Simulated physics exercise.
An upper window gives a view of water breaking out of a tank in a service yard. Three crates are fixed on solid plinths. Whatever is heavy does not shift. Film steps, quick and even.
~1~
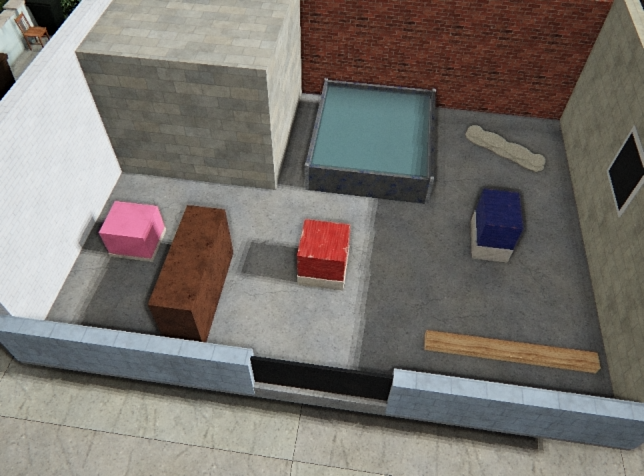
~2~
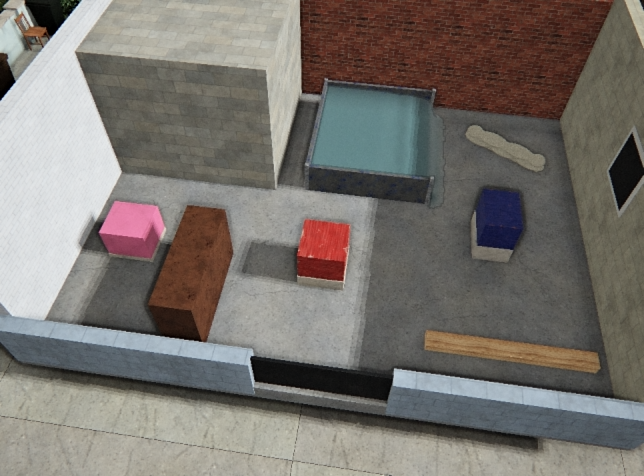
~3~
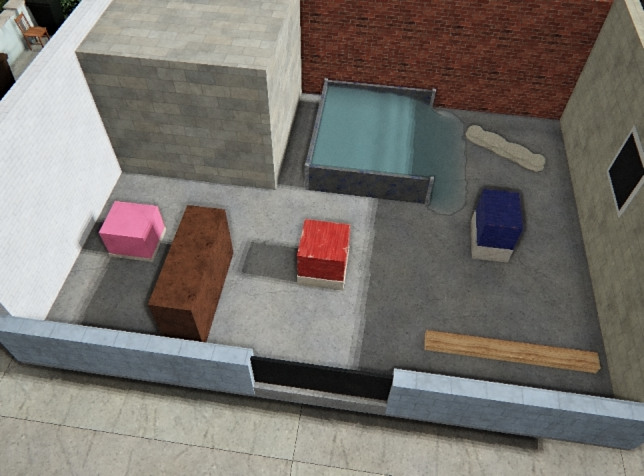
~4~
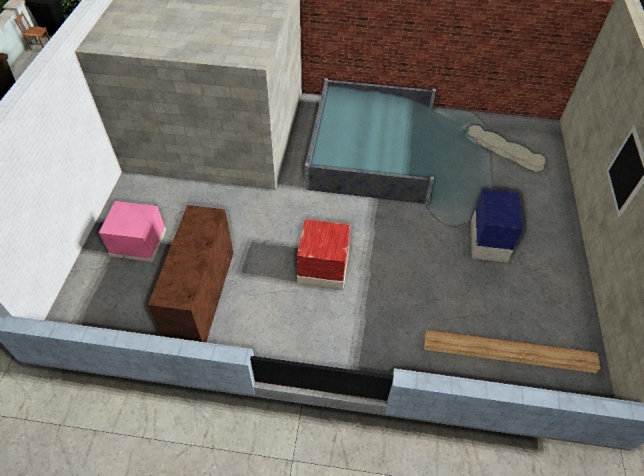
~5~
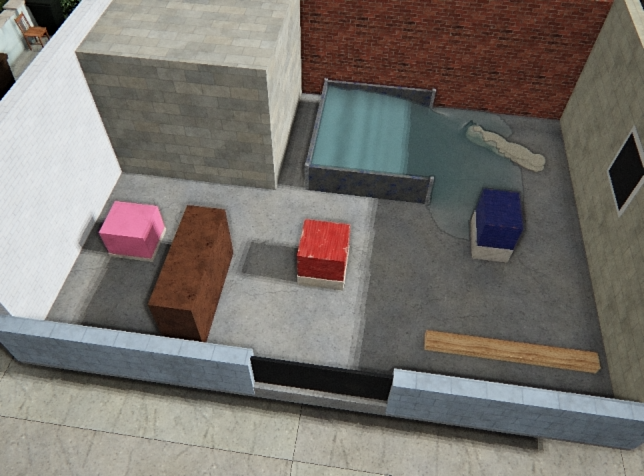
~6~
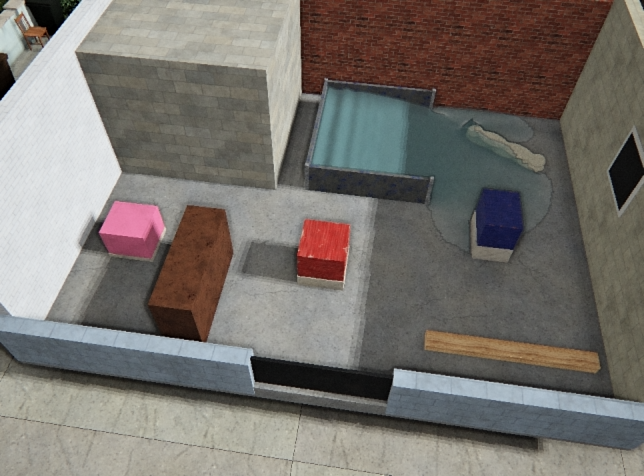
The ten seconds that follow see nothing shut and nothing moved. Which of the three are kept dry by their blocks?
In order: The blue crate ends up dry; the red crate ends up dry; the pink crate ends up dry.
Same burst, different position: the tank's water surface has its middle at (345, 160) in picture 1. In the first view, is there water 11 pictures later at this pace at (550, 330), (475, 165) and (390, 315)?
Results in order - swamped, swamped, left untouched.
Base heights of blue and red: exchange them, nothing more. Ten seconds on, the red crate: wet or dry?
Well, the red crate stays untouched then.
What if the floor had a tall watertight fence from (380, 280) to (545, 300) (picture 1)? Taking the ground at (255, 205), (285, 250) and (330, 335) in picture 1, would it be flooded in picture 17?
The first point comes out unwetted, the next unwetted, the last unwetted.
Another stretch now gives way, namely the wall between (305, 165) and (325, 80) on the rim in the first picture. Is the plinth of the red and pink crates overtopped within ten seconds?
My reading: Red stays untouched, pink gets drenched.
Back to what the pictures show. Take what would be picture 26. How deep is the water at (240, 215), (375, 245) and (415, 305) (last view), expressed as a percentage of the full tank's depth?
Around 0, 0 and 8 %.
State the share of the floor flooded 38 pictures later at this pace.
I'd say 70 per cent.
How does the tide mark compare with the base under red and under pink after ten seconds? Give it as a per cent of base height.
60 and 30 %, roughly.
A moment on, water covers 25 % of the floor; the blue crate water round its plinth, the red crate not reached, the pink crate not reached.
Next, water covers 30 % of the floor; the blue crate water round its plinth, the red crate not reached, the pink crate not reached.
Then, water covers 45 % of the floor; the blue crate water round its plinth, the red crate not reached, the pink crate not reached.
Later, water covers 70 % of the floor; the blue crate water round its plinth, the red crate water round its plinth, the pink crate not reached.
In the end, water covers 90 % of the floor; the blue crate stayed above the water, the red crate stayed above the water, the pink crate stayed above the water.
